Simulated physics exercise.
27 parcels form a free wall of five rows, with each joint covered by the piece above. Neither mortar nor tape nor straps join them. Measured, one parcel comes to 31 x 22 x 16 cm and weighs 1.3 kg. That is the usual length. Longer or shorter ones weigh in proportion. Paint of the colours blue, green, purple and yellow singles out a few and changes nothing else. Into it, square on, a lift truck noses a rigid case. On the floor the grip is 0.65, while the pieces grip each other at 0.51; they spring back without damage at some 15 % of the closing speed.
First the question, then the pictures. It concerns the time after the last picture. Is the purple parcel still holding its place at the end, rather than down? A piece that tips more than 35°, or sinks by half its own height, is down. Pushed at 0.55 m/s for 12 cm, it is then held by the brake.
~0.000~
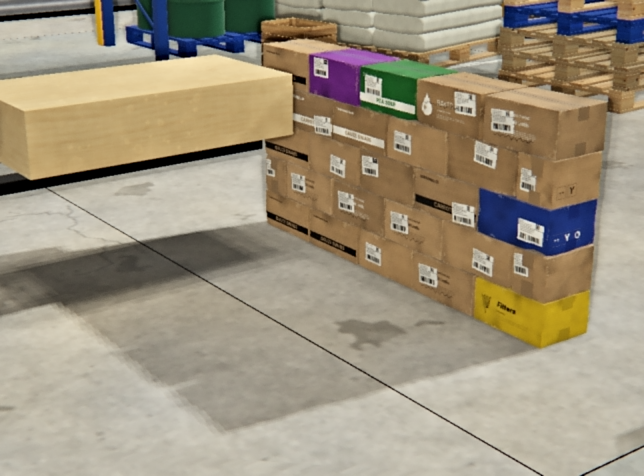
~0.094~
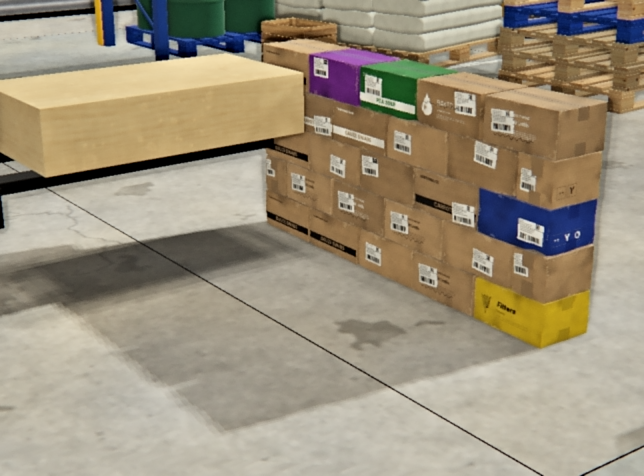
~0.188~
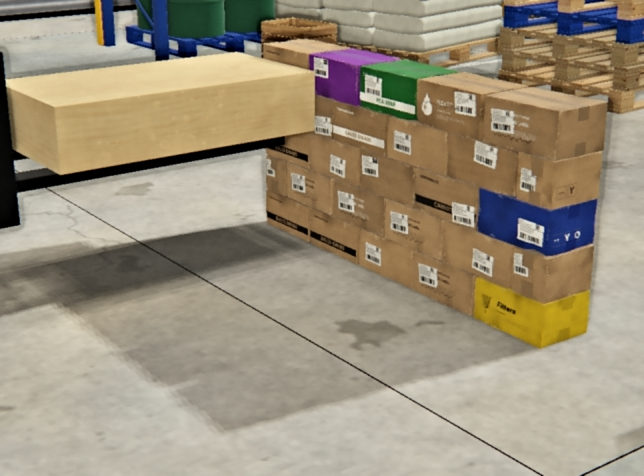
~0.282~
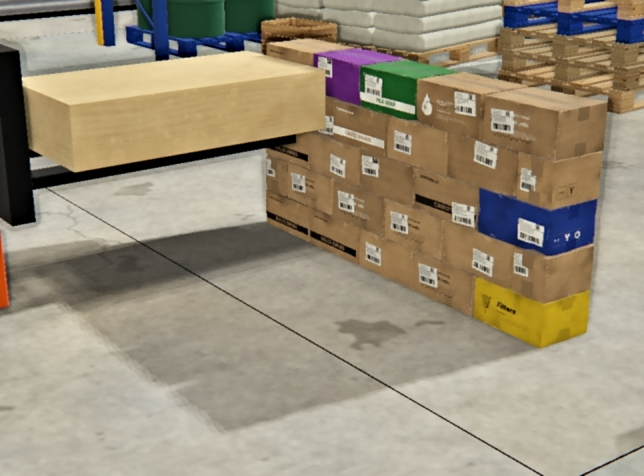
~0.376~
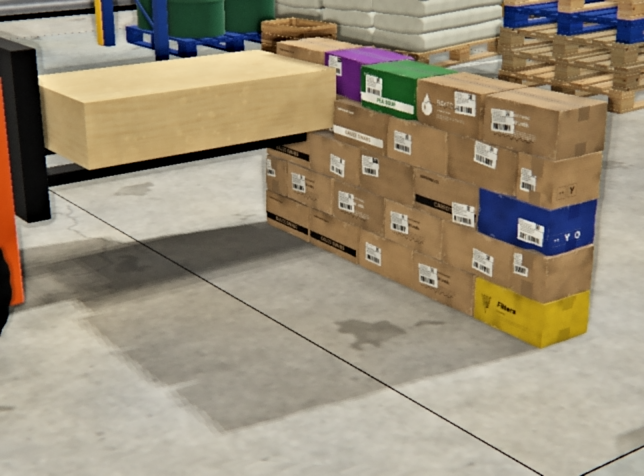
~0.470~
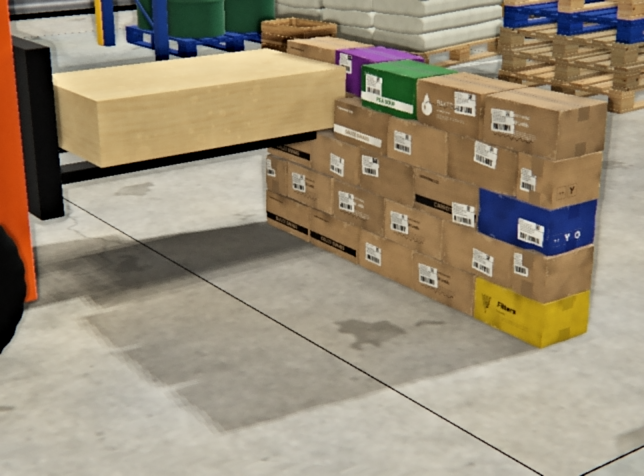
No.
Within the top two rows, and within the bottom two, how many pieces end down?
From above 4, from below 0.
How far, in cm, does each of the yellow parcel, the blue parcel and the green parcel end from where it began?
From start to finish: Yellow 0, blue 0, green 0 centimetres.
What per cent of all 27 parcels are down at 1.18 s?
15 per cent.
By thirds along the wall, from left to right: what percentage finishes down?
Per cent - left 40, middle 0, right 0.
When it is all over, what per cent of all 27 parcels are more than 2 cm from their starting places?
The share is 15 %.
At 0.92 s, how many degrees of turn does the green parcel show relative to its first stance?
I'd put it at roughly 0 degrees away from its starting angle.
Around 0.72 s, none of the 27 parcels down, 4 disturbed; purple parcel tipped 32°.
Around 0.92 s, 4 of the 27 parcels down; purple parcel on its side.
Around 1.18 s, 4 of the 27 parcels down; purple parcel upside down.
Finally (1.8 s), 4 of the 27 parcels down; purple parcel upside down; green parcel unmoved; blue parcel unmoved. Seen by the last camera, middles, purple parcel near (483, 212), green parcel near (410, 89).
